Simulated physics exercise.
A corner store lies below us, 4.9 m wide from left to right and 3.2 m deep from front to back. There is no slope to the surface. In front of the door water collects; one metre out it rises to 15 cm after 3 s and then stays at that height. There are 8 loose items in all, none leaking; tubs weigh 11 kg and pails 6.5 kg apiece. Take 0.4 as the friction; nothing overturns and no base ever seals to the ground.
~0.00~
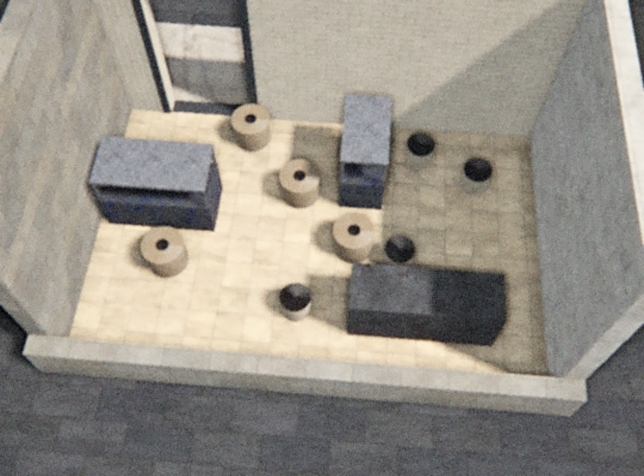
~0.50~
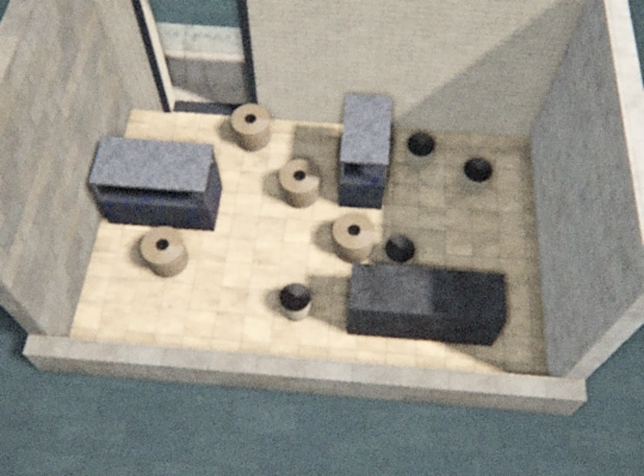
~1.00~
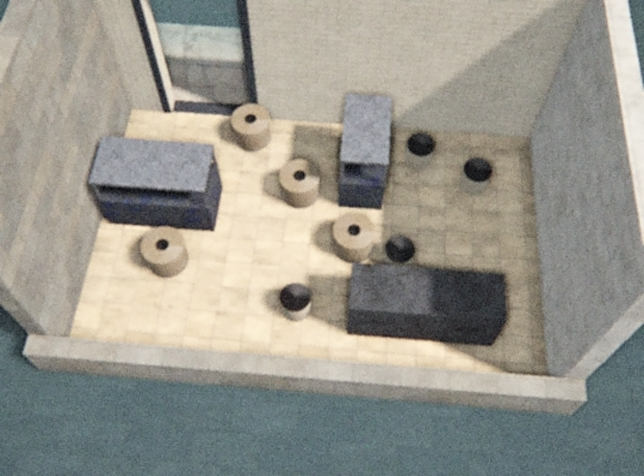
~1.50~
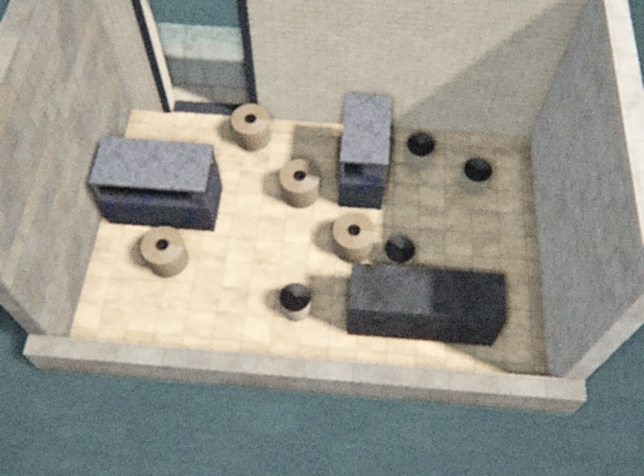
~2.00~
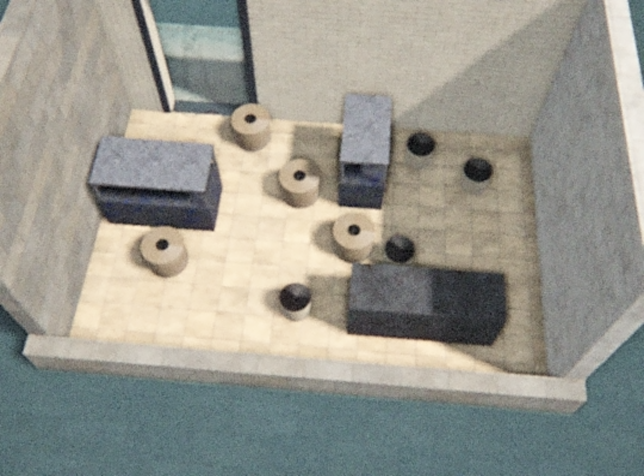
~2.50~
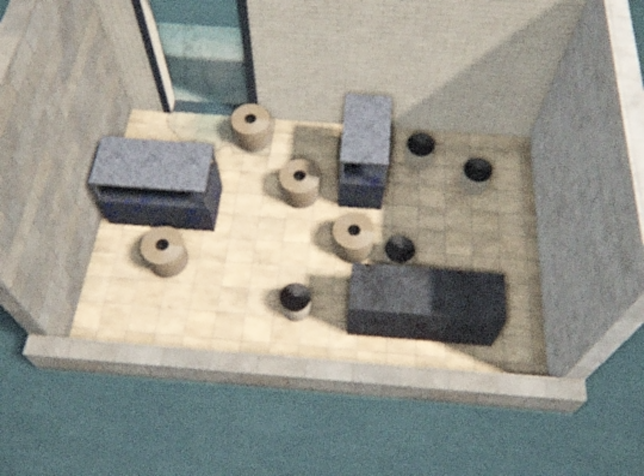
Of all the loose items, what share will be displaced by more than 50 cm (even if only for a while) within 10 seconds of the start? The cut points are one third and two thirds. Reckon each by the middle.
Fewer than one in three.
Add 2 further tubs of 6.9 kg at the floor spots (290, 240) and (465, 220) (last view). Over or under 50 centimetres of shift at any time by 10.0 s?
The first: Exceeds it. The second: Falls below it.
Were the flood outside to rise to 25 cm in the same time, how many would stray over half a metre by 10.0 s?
I count 5 of them in that case.
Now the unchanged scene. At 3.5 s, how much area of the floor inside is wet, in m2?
Somewhere around 1.5 m2, roughly.
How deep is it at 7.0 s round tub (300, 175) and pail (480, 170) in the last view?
Around 5 cm and 0 cm.
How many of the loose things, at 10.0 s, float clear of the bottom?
Count at that moment: 2.
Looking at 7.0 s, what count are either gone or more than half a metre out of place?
0.
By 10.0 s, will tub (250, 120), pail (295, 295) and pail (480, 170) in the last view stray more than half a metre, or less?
First farther, then not as far, then not as far.
After 3.5 s 0 of 8 are over 50 cm from their spots; 0 afloat.
After 4.5 s 0 of 8 are over 50 cm from their spots; 0 afloat.
After 7.0 s 0 of 8 are over 50 cm from their spots; 0 afloat.
After 10.0 s 2 of 8 are over 50 cm from their spots, and 2 have been at some point; 2 afloat.
